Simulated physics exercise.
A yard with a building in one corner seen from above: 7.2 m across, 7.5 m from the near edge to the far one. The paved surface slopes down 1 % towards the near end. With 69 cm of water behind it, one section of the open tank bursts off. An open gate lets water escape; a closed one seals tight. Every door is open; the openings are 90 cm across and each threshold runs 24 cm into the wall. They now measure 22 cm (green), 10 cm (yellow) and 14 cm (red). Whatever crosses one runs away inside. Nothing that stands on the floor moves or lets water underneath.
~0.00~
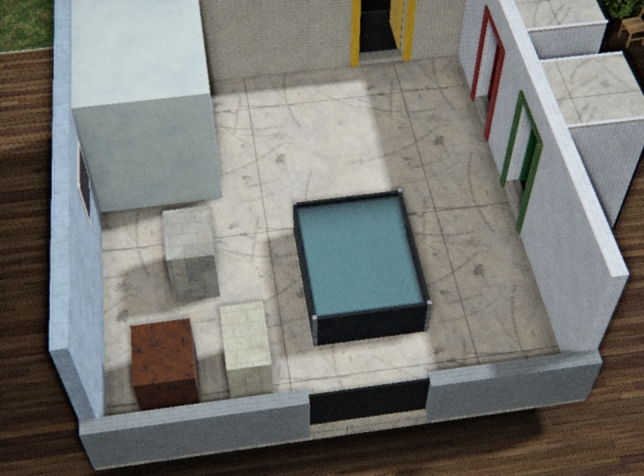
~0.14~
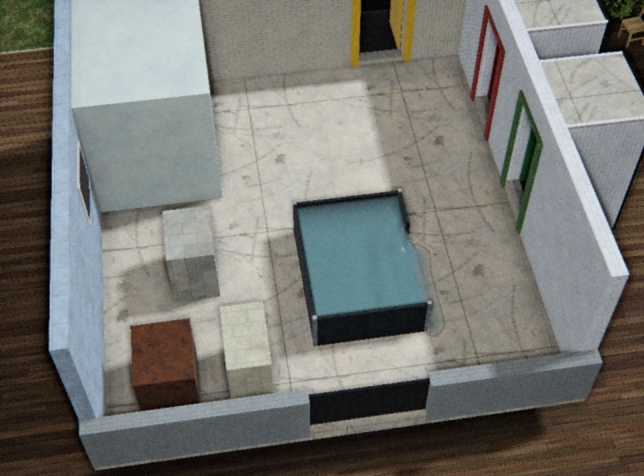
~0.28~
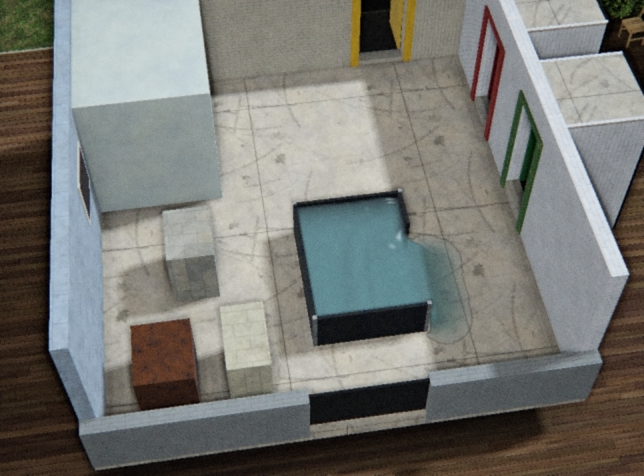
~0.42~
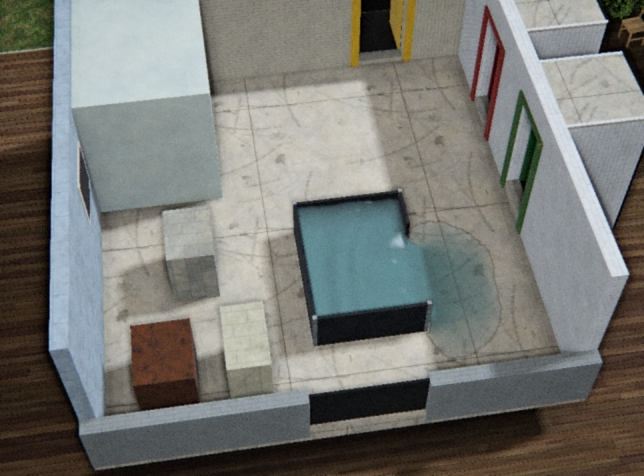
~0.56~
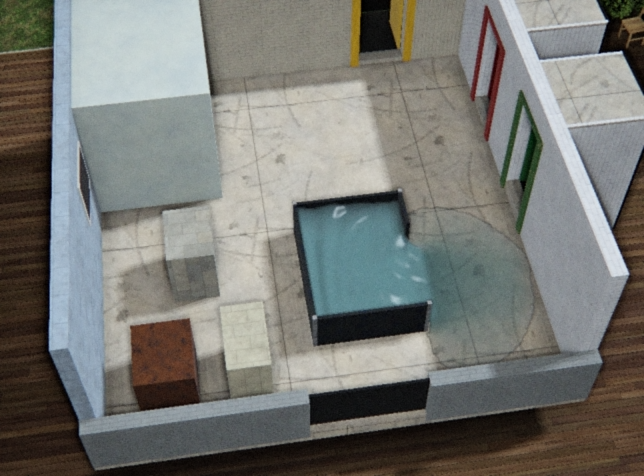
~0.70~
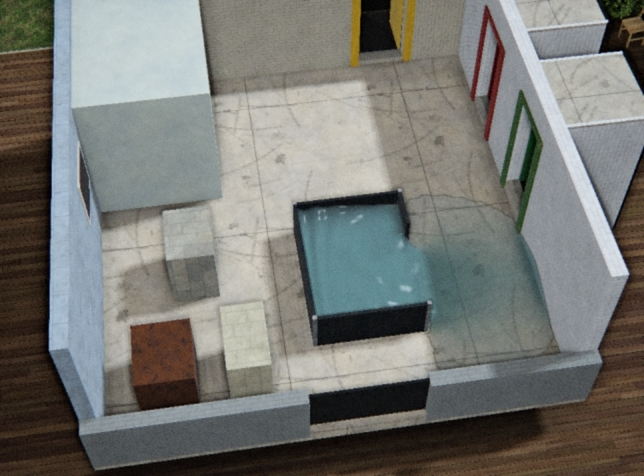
At first, blue-green water sits still in a dark-walled open tank inside a walled yard with blocks on the left. Then a section of the tank's right side gives way and water pours out through the gap, spreading rightward across the pale floor in a widening, thinning sheet that reaches the right wall near the green door.
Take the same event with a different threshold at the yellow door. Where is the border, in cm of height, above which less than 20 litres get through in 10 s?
Close to 8.5 cm is just enough.
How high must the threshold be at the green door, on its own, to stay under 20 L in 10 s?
About 16 cm at green.
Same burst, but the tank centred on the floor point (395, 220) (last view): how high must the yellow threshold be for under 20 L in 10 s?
Some 9.0 cm.
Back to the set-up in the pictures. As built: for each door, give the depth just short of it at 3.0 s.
Depths in cm: Green 15, yellow 2, red 5.
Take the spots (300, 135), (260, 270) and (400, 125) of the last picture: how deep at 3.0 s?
Roughly 0, 0 and 4 cm, in turn.
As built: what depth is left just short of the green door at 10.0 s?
Roughly 5.0 cm deep.
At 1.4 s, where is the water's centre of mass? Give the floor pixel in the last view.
Around (413, 285).
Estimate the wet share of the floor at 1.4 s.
Some 15 per cent of it.
After 1.4 s water covers 15 % of the floor, deepest (50 cm) near (560, 381); it has not reached the yellow door.
After 3.0 s water covers 45 % of the floor, deepest (34 cm) near (549, 382); it has not reached the yellow door.
After 10.0 s water covers 100 % of the floor, deepest (12 cm) near (240, 244); 4 cm at the yellow door, 9 litres in over its 10 cm threshold.
At the yellow door as built, the water arrived by 3.1 s and peaked near 14 cm at 3.6 s.
With a threshold of 7 cm, 38 litres would have come in within the 10 s; with 9.5 cm, 12 litres. So under 20 litres takes about 8.5 cm.
